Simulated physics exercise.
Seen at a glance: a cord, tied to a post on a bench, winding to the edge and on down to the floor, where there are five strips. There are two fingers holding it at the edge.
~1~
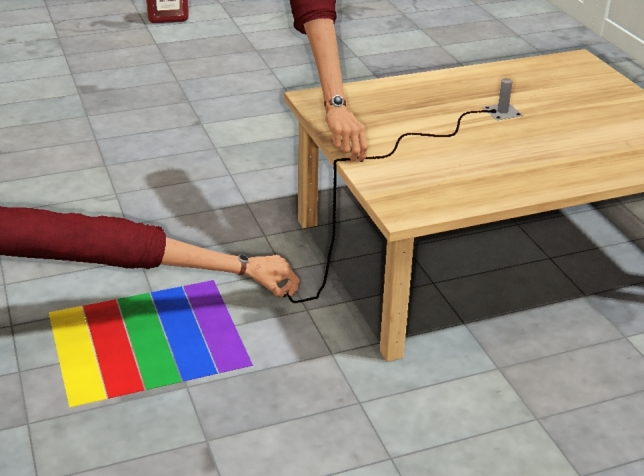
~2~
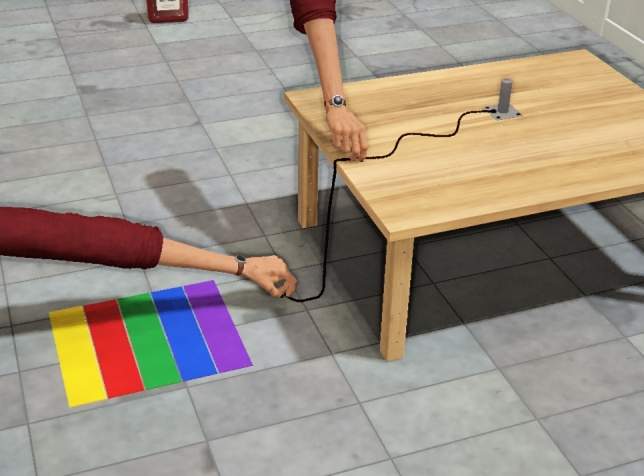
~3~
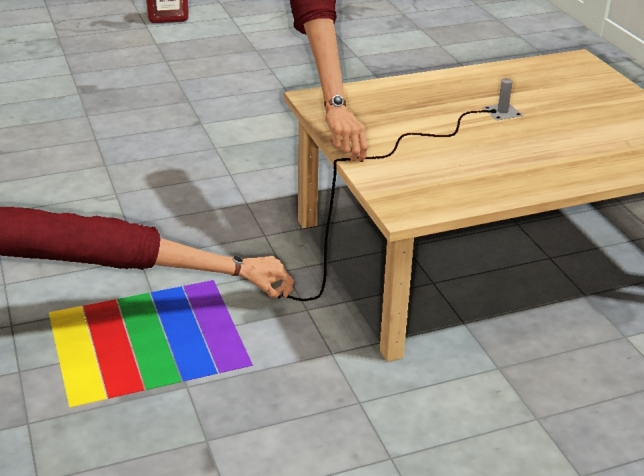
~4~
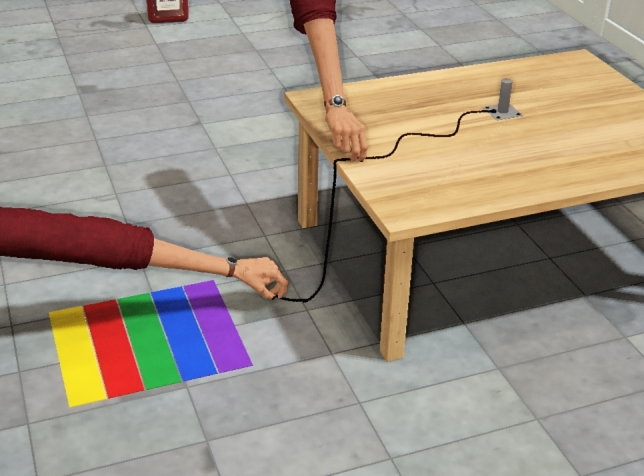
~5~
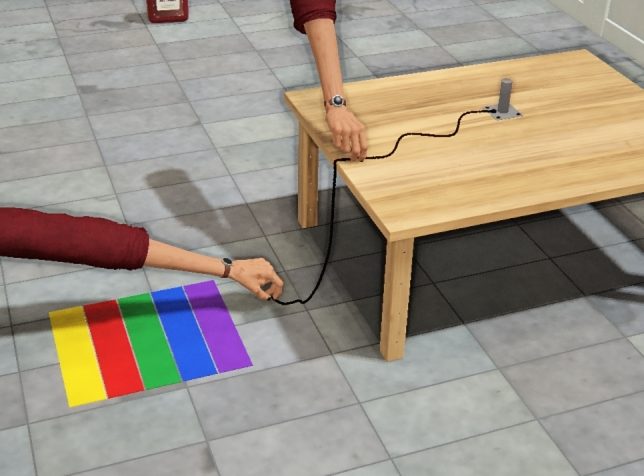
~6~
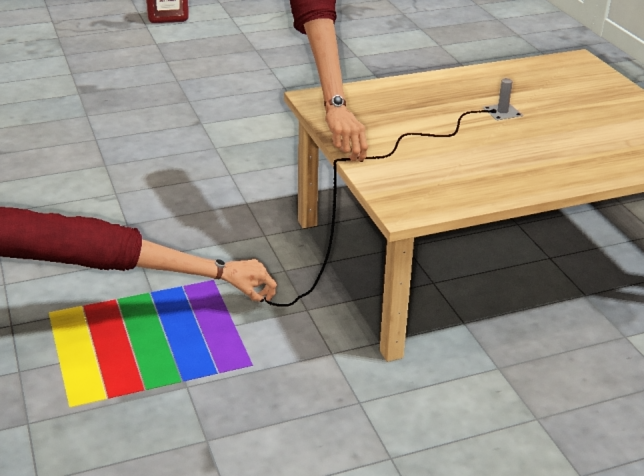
On a tiled floor beside a wooden table, a hand slowly drawing a black cord's end slightly left near five coloured strips.
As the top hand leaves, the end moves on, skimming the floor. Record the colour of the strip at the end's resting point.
Resting point: Green strip.
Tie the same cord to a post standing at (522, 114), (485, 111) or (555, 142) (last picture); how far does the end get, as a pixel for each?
First try about (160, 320), second about (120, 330), third about (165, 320).
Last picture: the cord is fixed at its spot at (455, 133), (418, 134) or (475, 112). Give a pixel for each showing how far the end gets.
First try around (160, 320), second around (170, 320), third around (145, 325).
A little later, end near (212, 309); over purple.
Next, end near (168, 318); over blue.
When it is tight, end near (142, 324); over green. It gets as far as the green strip.
